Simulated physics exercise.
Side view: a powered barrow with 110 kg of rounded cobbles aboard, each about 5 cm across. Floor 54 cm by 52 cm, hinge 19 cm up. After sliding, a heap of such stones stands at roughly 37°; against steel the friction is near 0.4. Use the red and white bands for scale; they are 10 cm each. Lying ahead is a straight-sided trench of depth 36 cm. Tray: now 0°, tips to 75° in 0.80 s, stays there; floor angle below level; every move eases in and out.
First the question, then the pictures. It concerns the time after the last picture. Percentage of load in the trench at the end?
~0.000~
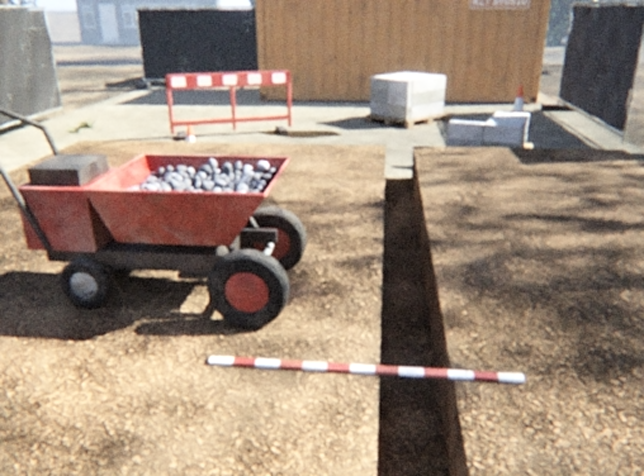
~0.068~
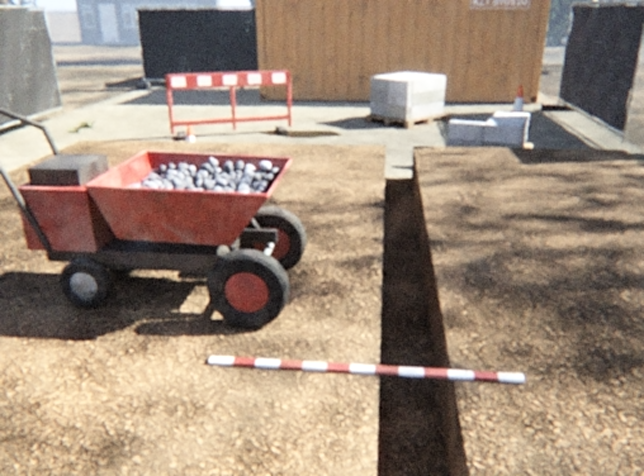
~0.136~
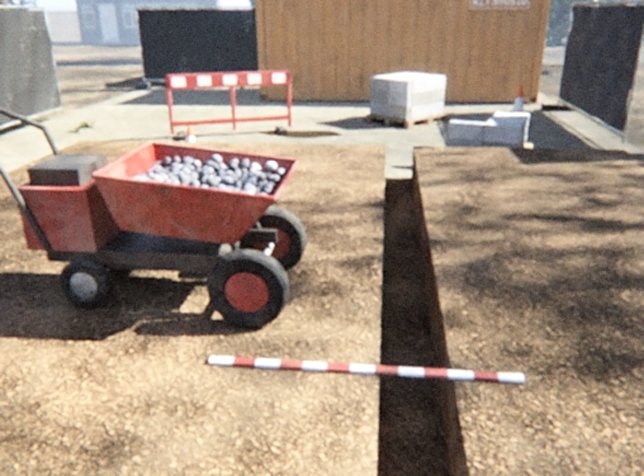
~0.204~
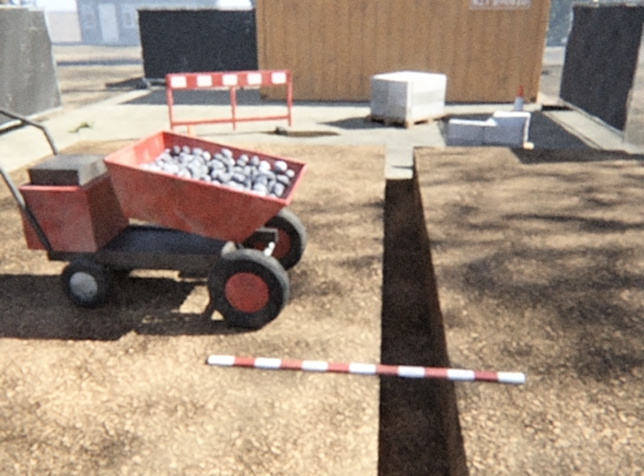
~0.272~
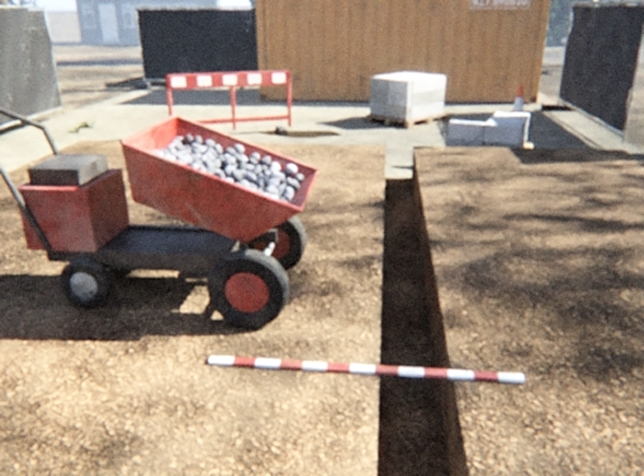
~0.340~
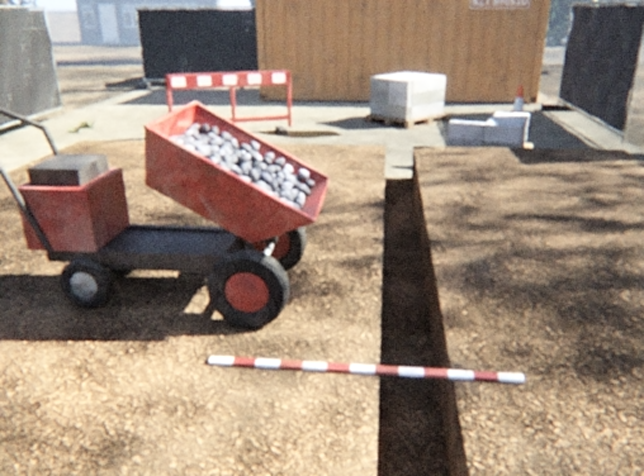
91 per cent.
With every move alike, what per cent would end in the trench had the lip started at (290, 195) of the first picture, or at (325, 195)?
Roughly 75 in a hundred, then 45 in a hundred.
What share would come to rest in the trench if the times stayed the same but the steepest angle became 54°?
It would come to about 35 percent.
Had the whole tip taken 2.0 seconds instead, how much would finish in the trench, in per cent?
Probably about 95 in a hundred.
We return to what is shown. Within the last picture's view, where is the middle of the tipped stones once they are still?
I'd put it close to (410, 347).
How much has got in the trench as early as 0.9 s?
Roughly 30 percent of the load.
After 0.6 s the floor is at 63°; 100 % in the tray; the foremost stones are at (345, 233).
After 0.9 s the floor is at 75°; 63 % in the tray, 5 % short of the trench, 32 % in the trench; the foremost stones are at (433, 331).
After 1.2 s the floor is at 75°; 14 % in the tray, 6 % short of the trench, 74 % in the trench, 6 % past the trench; the foremost stones are at (532, 301).
After 3.2 s the floor is at 75°; 0 % in the tray, 2 % short of the trench, 91 % in the trench, 6 % past the trench; the foremost stones are at (622, 299).
